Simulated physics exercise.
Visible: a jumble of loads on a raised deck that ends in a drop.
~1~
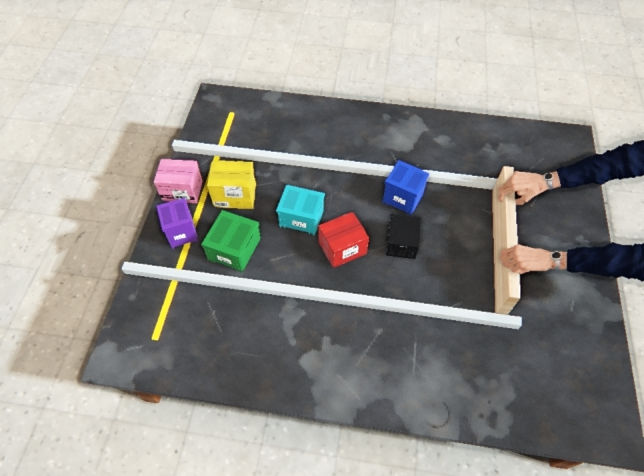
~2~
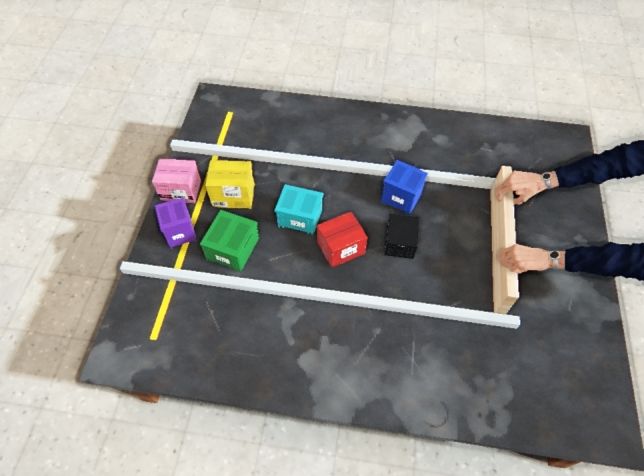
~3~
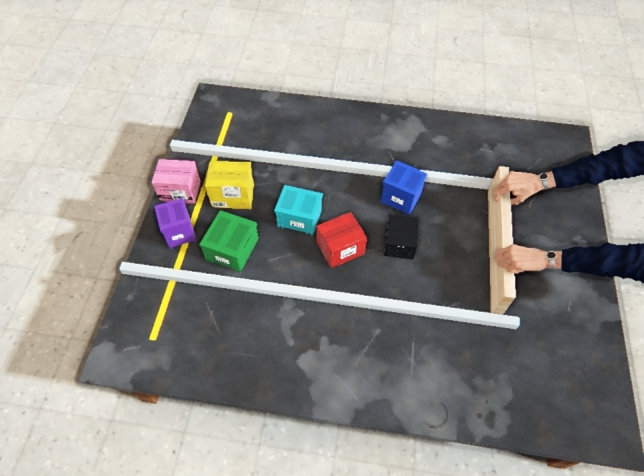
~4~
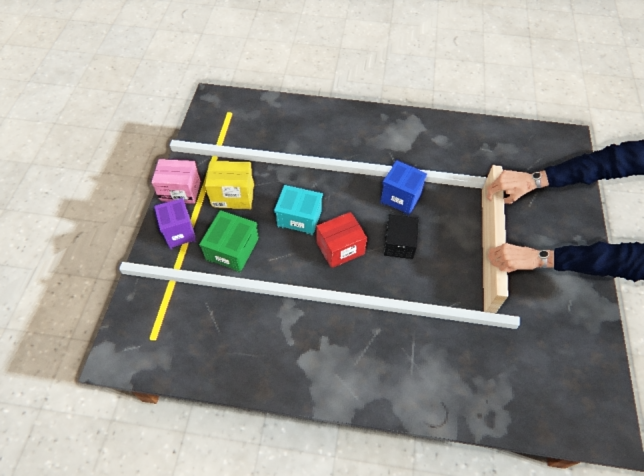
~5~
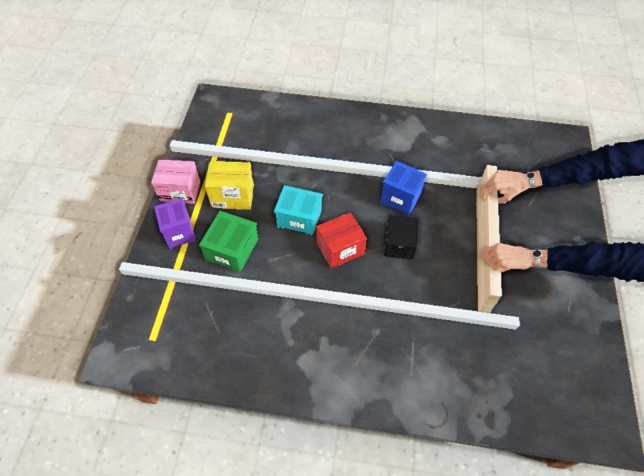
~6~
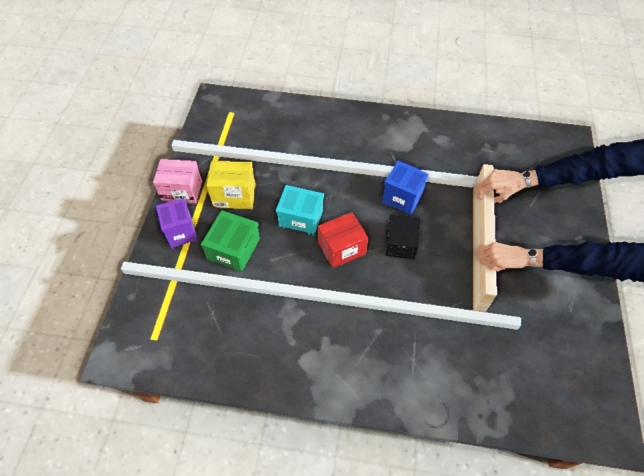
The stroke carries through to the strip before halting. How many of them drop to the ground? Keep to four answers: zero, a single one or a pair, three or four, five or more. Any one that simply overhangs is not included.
I foresee three or four drops here.
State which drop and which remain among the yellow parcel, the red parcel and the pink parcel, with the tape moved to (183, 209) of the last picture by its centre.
The yellow parcel ends up down. The red parcel stays put. The pink parcel ends up down.
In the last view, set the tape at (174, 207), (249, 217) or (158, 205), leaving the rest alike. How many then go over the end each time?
The counts would be 5, 1 and 8.
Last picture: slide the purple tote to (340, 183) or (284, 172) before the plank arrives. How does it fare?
Place by place, it survives; does not fall.
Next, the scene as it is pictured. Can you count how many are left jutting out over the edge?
In total, 1 of them.
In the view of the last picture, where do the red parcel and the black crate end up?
(163, 244) and (181, 207), roughly.
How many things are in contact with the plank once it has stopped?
That would be 3 of them.
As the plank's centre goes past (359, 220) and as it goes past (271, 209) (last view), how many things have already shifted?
By the first moment it's 3, by the second it's 8.
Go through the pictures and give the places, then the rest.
Pink parcel (179, 181); purple tote (178, 224); yellow parcel (233, 185); plank (505, 238); tape (199, 210), in the first picture.
Purple tote (177, 224); red parcel (341, 240), in the second picture.
Yellow parcel (231, 185); black crate (401, 237), in the third picture.
Pink parcel (177, 182); turquoise tote (299, 210), in the fourth picture.
Purple tote (176, 225); blue tote (403, 189), in the fifth picture.
Pink parcel (179, 182); purple tote (178, 224); yellow parcel (232, 185); plank (484, 236); tape (198, 210), in the sixth picture.
Soon after, none off yet; pink parcel at rest near (179, 182); purple tote at rest near (178, 224); yellow parcel at rest near (232, 185).
Then, one off so far; pink parcel falling near (142, 208); purple tote moved about its own width near (155, 219); yellow parcel moved about its own width near (174, 169).
At rest, the number that fall off is three or four; fallen, green tote, yellow parcel, purple tote and pink parcel.
